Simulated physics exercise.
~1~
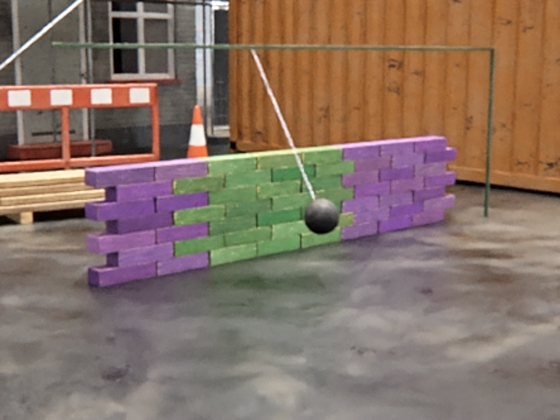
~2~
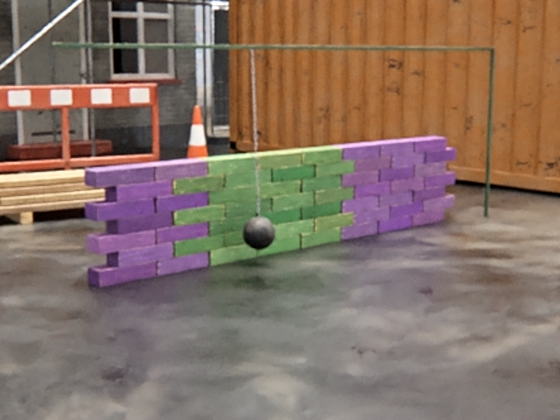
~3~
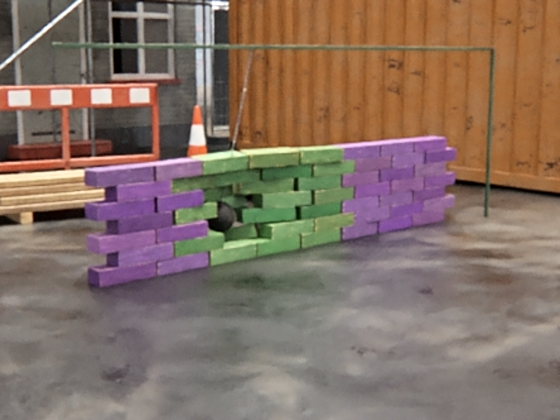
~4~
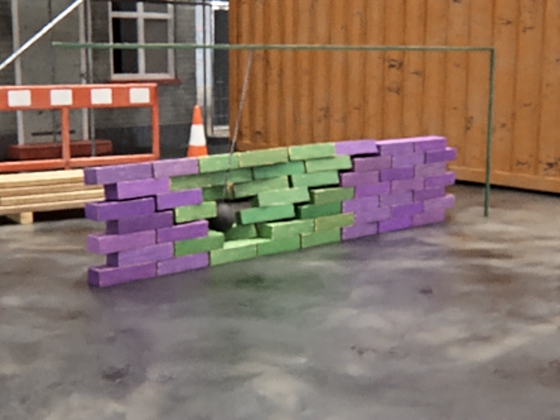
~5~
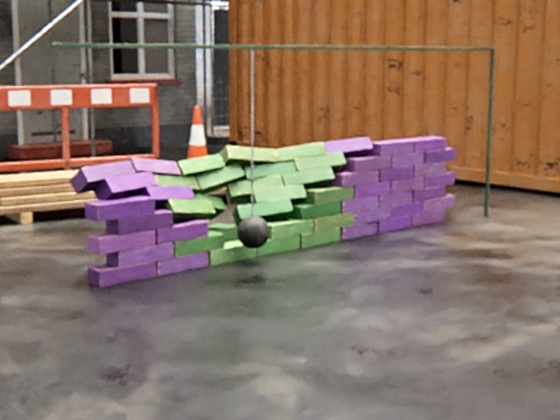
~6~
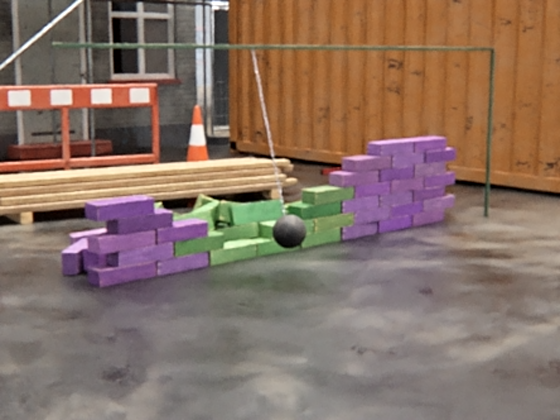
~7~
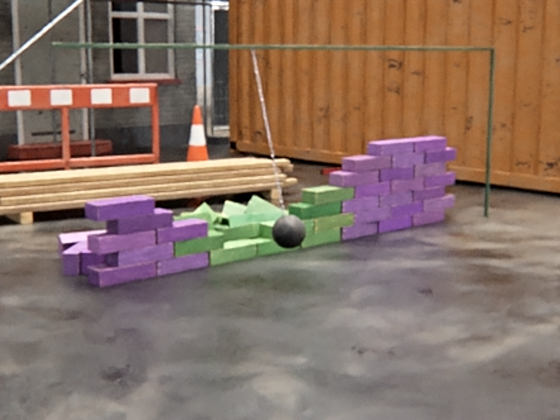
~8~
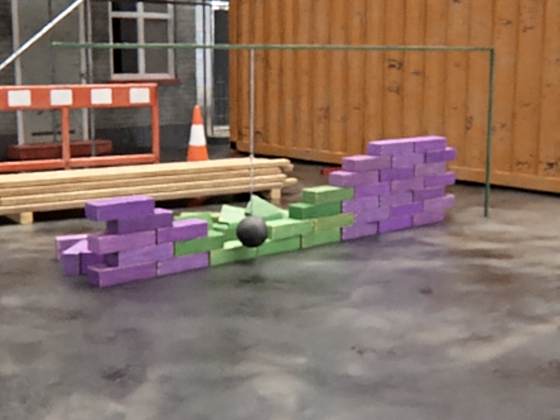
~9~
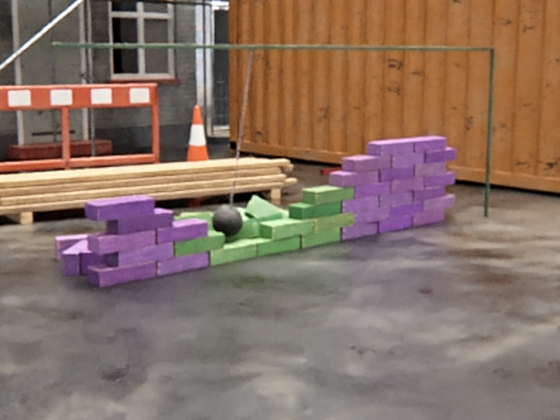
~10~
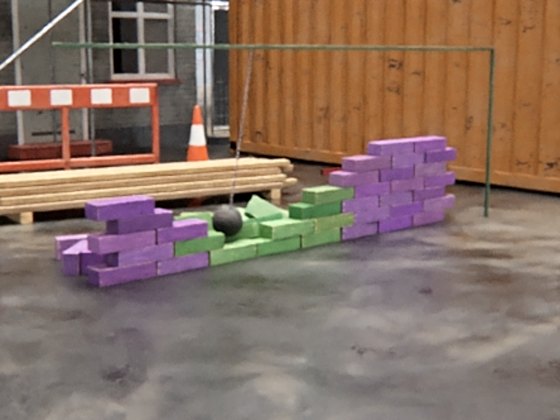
A low purple and green block wall collapsing in the middle as a swinging dark ball punches through, both purple ends left standing.
